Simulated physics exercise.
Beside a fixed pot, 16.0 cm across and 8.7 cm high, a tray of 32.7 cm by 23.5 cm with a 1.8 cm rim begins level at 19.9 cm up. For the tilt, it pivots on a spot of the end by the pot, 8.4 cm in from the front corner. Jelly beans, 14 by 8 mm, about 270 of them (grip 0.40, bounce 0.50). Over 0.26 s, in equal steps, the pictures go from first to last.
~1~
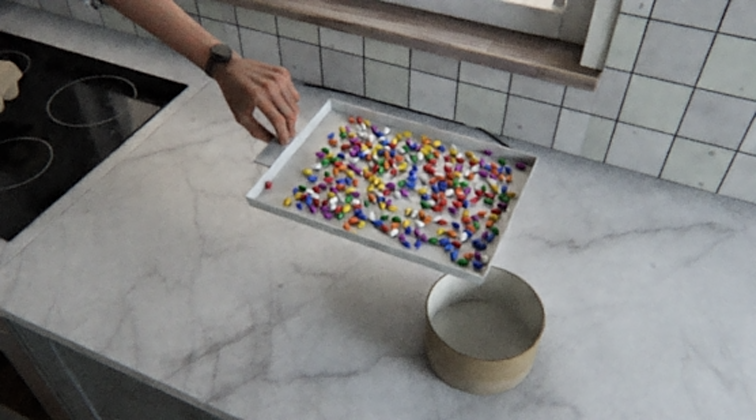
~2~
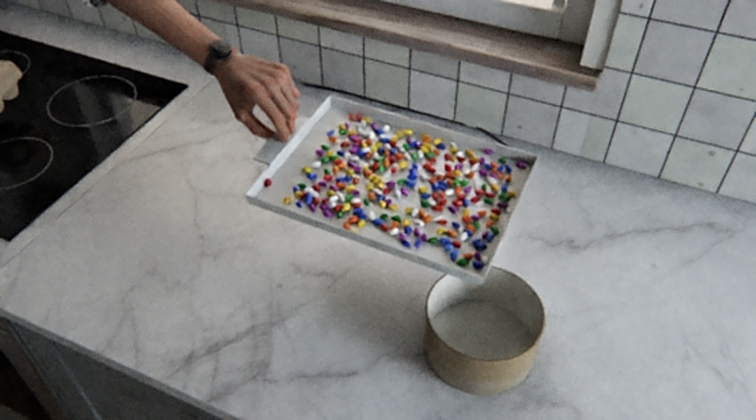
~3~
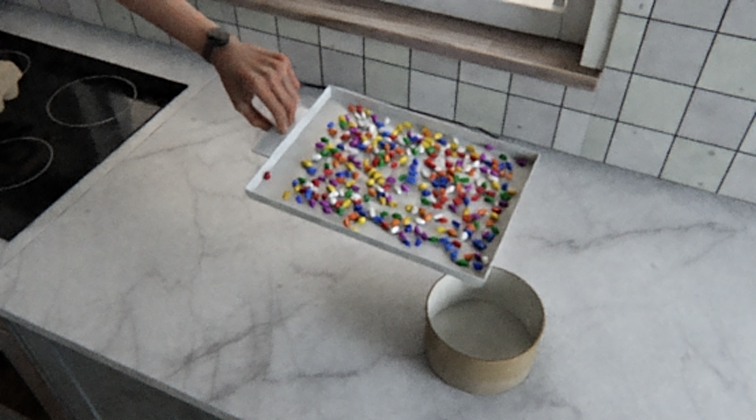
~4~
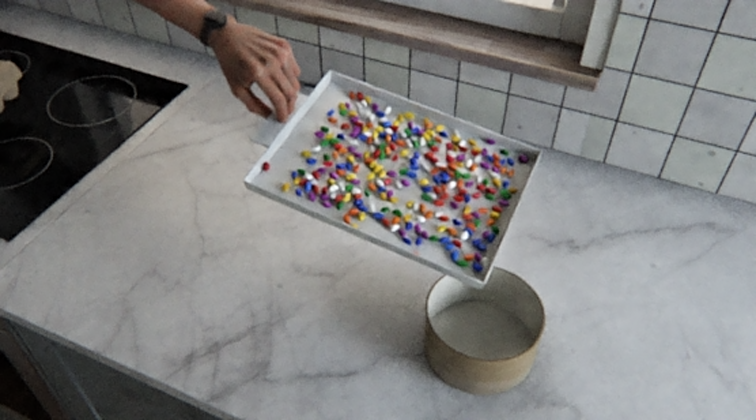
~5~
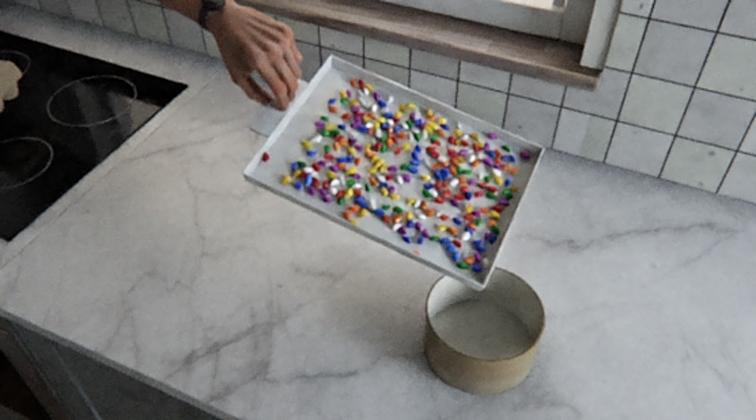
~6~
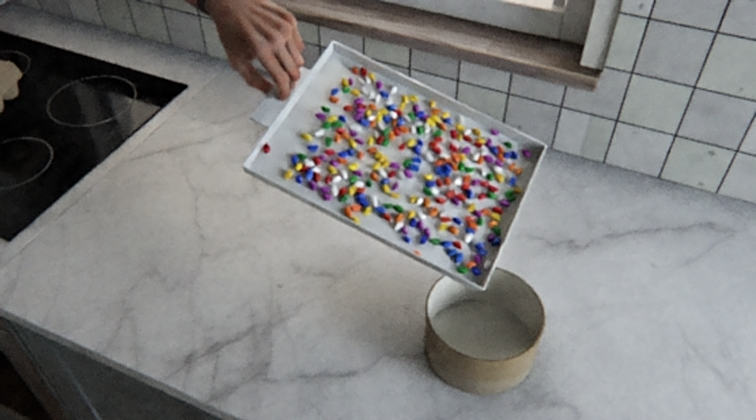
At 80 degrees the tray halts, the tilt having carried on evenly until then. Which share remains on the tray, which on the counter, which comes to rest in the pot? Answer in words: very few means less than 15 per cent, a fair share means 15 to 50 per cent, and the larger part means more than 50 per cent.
Left on the tray: Very few. Counter: A fair share. Pot: The larger part.
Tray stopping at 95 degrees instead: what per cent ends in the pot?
Then about 75 per cent.
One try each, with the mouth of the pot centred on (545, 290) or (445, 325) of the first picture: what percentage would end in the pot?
Estimates: 0 in a hundred and 70 in a hundred.
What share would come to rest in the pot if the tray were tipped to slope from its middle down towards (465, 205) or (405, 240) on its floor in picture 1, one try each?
Some 20 and 60 per cent.
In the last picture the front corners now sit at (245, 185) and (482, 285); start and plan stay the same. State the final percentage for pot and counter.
Final per cent - pot 70, counter 25.
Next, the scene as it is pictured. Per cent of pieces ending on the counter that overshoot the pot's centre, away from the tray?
Roughly 90 per cent.
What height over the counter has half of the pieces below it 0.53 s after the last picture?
About 20 centimetres.
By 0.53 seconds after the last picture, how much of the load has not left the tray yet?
Of the load, some 80 percent.
Then, 0.32 s after the last picture, tilt 49 degrees; the tray holds 100 %, the pot 0 %.
Then, 0.53 s after the last picture, tilt 69 degrees; the tray holds 80 %, the pot 0 %.
Then, 0.85 s after the last picture, tilt 80 degrees; the tray holds 20 %, the pot 50 %.
In the end, tray 5 %, counter 30 %, pot 70 %.
